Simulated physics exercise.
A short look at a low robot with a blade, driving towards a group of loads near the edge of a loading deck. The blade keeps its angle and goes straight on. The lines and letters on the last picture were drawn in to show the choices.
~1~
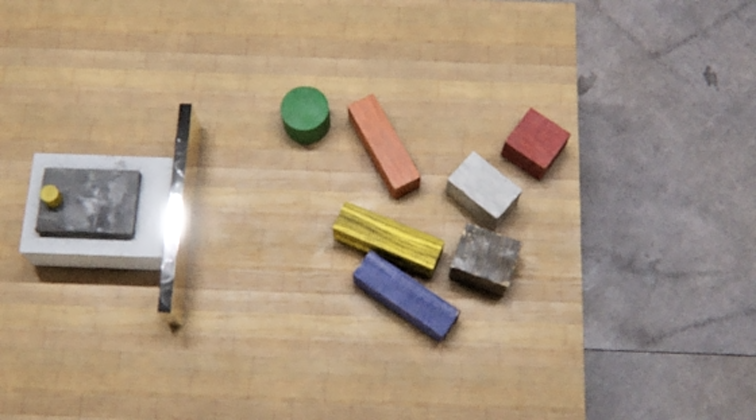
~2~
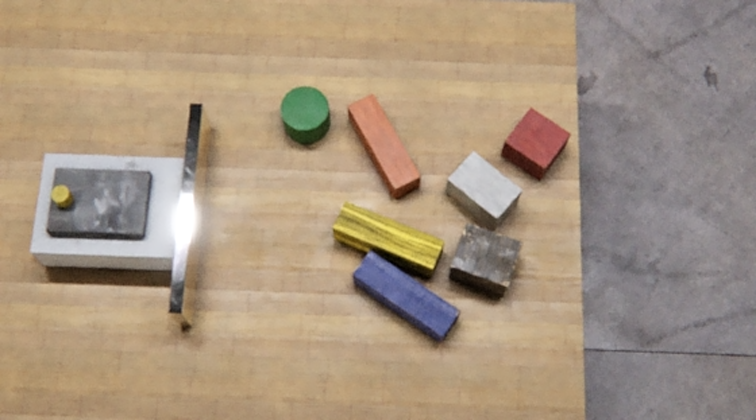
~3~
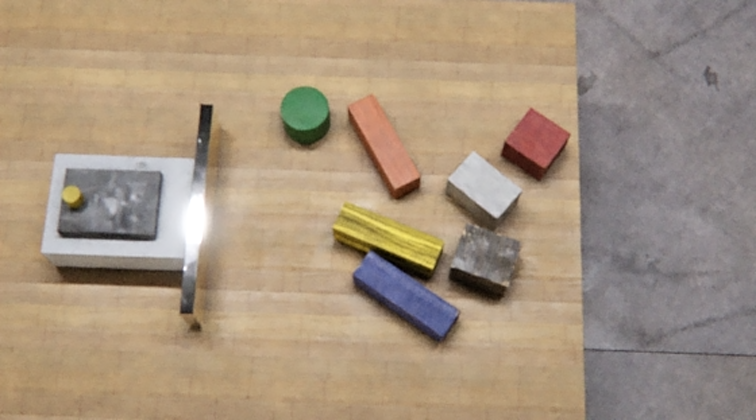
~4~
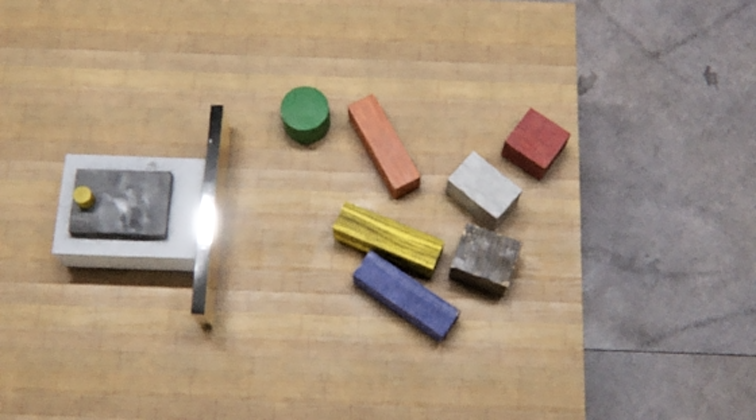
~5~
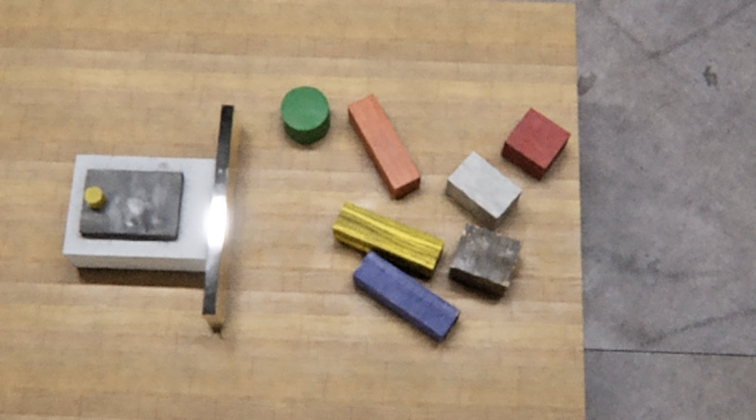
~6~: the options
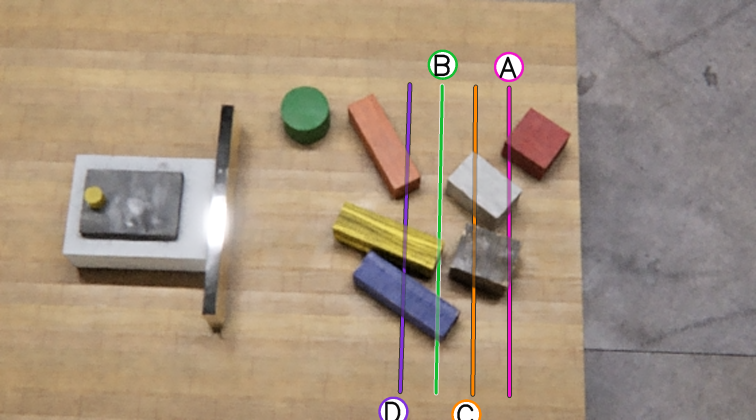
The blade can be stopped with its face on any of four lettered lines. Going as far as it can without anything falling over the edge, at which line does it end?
At B, and not beyond.
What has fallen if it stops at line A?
The black crate.
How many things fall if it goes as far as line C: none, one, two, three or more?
One.
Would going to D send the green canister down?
No.
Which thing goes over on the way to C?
The black crate goes over.
On the marked copy, A at (509, 234); B at (439, 232); C at (474, 233); D at (405, 231).
Following B. Soon after the start, robot (218, 206); green canister (330, 108); red crate (536, 145).
Later, robot (297, 209); black crate (518, 268); green canister (335, 102).
In the end, robot (356, 211); black crate (571, 283); white crate (508, 194); nothing has fallen.
As for the rest, A drops the black crate; C drops the black crate; D is safe but short.
